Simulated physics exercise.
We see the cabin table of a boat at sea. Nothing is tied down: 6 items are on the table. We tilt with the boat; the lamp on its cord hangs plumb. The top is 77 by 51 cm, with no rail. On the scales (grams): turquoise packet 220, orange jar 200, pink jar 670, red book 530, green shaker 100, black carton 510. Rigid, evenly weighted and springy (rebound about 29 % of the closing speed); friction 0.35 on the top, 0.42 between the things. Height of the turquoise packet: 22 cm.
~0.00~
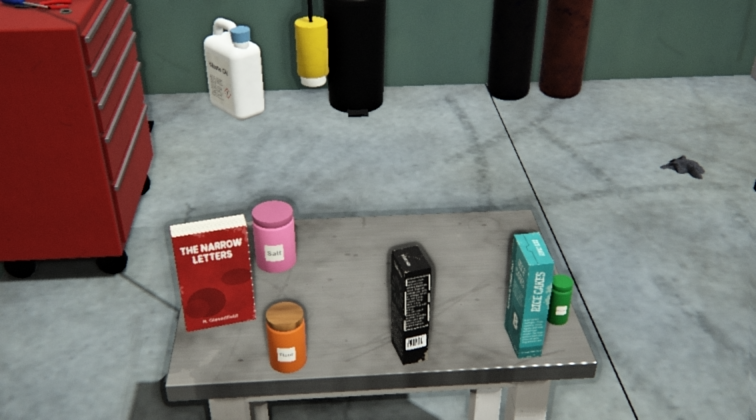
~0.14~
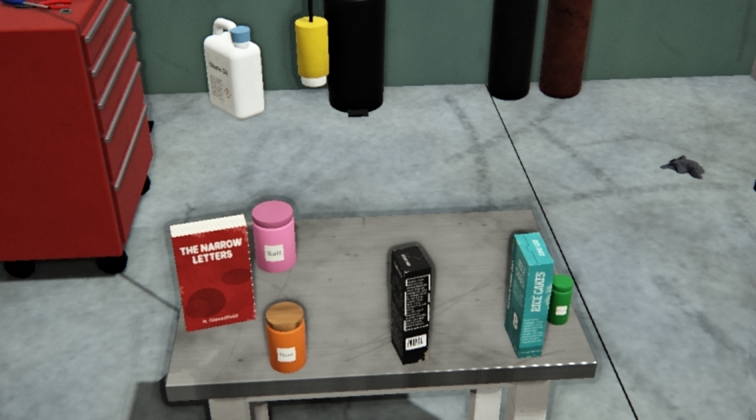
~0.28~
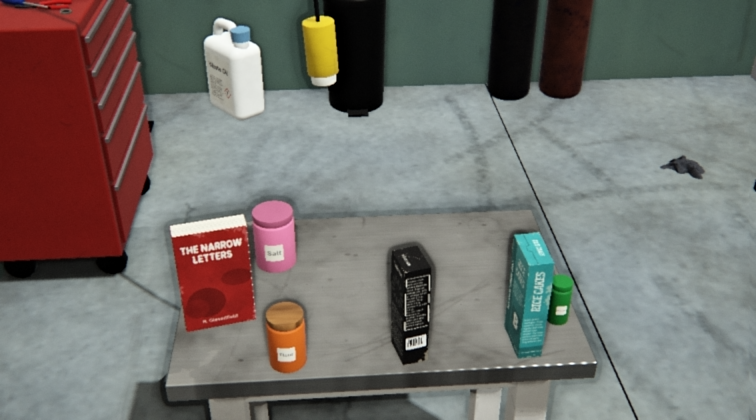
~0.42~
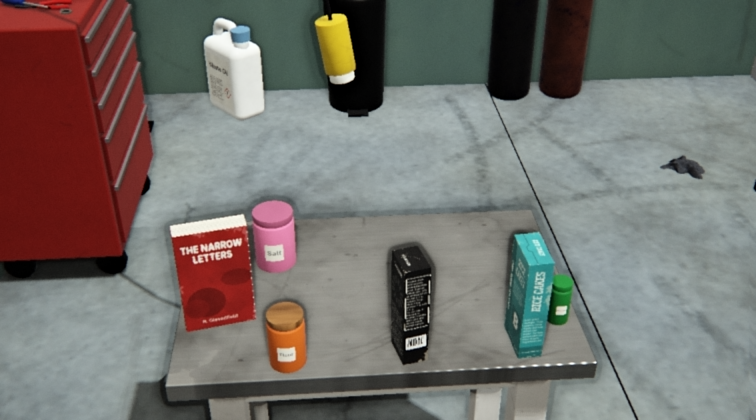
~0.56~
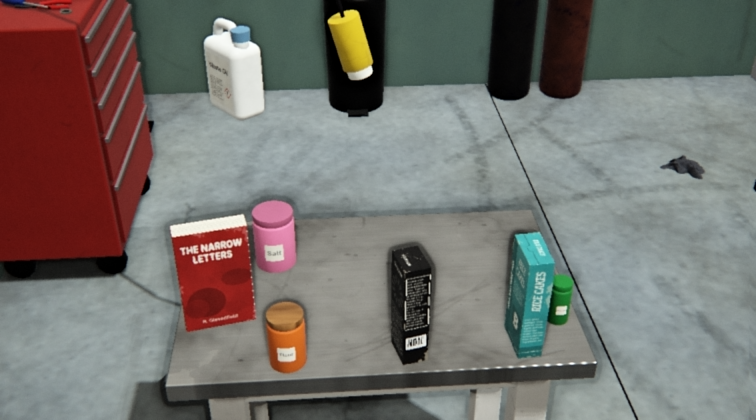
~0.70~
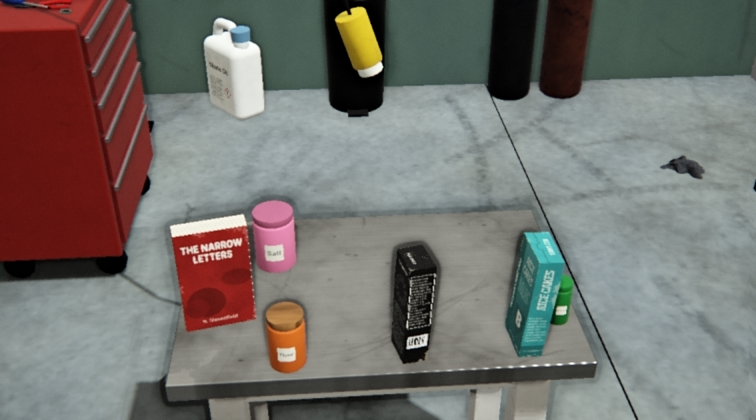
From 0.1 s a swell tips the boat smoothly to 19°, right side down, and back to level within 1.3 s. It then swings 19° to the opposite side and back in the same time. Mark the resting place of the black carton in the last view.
Look near (515, 321).
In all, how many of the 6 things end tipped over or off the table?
That comes to 3.
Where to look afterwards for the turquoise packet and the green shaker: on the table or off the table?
The turquoise packet finishes off the table; the green shaker finishes off the table.
By 1.10 s, floor tilted 8°, right side down; turquoise packet and green shaker now off the table; black carton on its side near (494, 320).
By 1.30 s, floor tilted 1°, right side down; black carton on its side near (515, 321).
By 1.60 s, floor tilted 4°, left side down; black carton on its side near (515, 321).
By 2.40 s, floor tilted 8°, left side down; black carton on its side near (515, 321).
When it is over (3.2 s), off the table, turquoise packet and green shaker; lying over on the table, black carton; the other 3 within 5 cm of the start. End places, in pixels of the last picture, black carton near (515, 321).
